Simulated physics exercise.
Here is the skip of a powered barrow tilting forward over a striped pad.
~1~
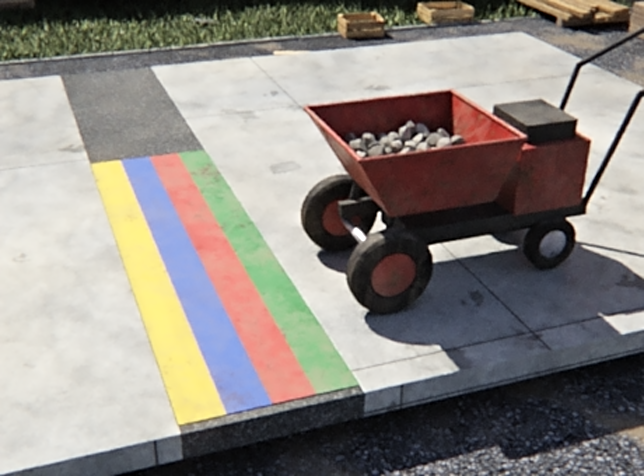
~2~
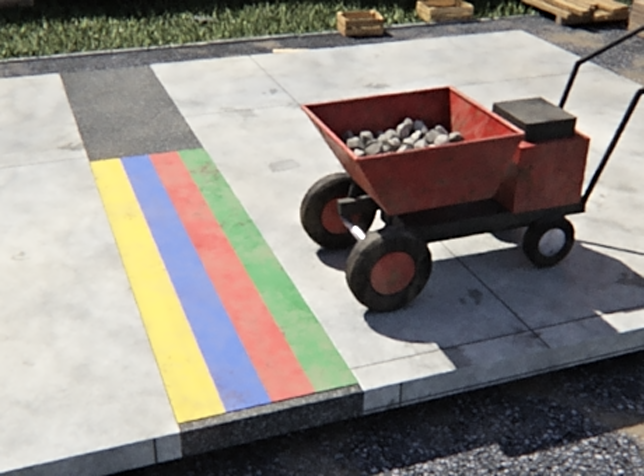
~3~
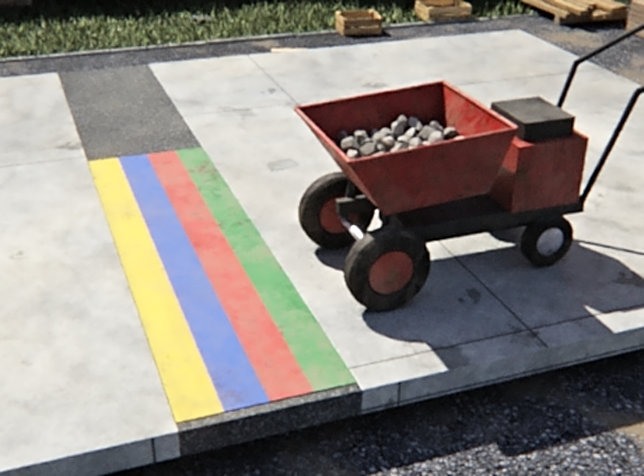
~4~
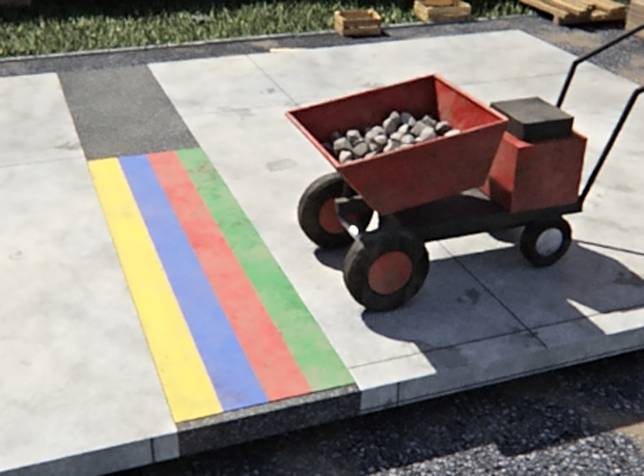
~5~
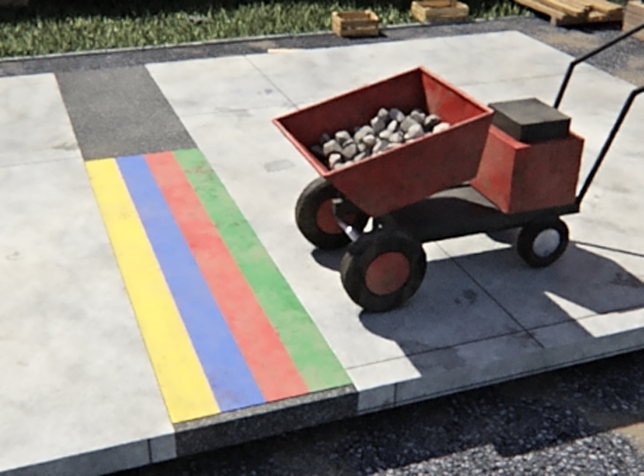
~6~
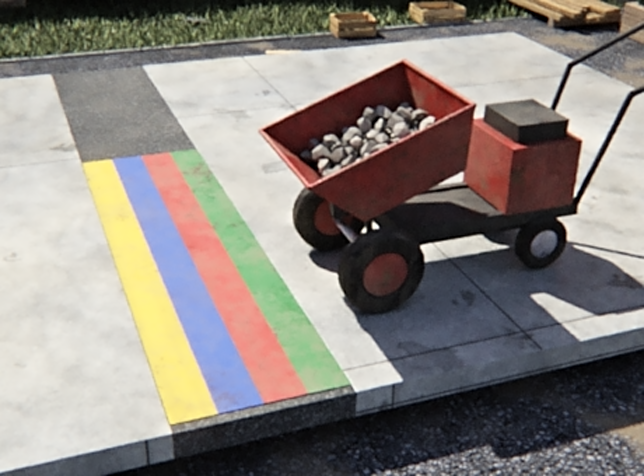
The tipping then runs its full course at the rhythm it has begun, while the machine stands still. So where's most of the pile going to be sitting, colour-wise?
Most of it sits on blue.
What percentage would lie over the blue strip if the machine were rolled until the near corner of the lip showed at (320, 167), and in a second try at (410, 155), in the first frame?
The shares come out close to 20 and 10 per cent, in that order.
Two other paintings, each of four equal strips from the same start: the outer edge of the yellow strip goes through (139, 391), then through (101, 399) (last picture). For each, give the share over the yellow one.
The first case gives around 10 %, the second around 0 %.
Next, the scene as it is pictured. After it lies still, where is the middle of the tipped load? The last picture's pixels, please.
Somewhere close to (196, 299) in the last picture.
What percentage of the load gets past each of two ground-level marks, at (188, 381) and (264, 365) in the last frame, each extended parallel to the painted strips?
In order: 10 per cent, then 70 per cent.
Soon after the last picture, skip tipped steeply; all in the skip.
A little later, skip tipped right over; most in the skip; a small part over the red strip; a small part over the blue strip.
Later still, skip tipped right over; about a quarter in the skip; about a quarter over the red strip; about a third over the blue strip; a small part over the yellow strip; a small part off the paint.
By the end, skip tipped right over; about a quarter in the skip; none over the green strip; about a quarter over the red strip; about a third over the blue strip; a small part over the yellow strip; a small part off the paint.
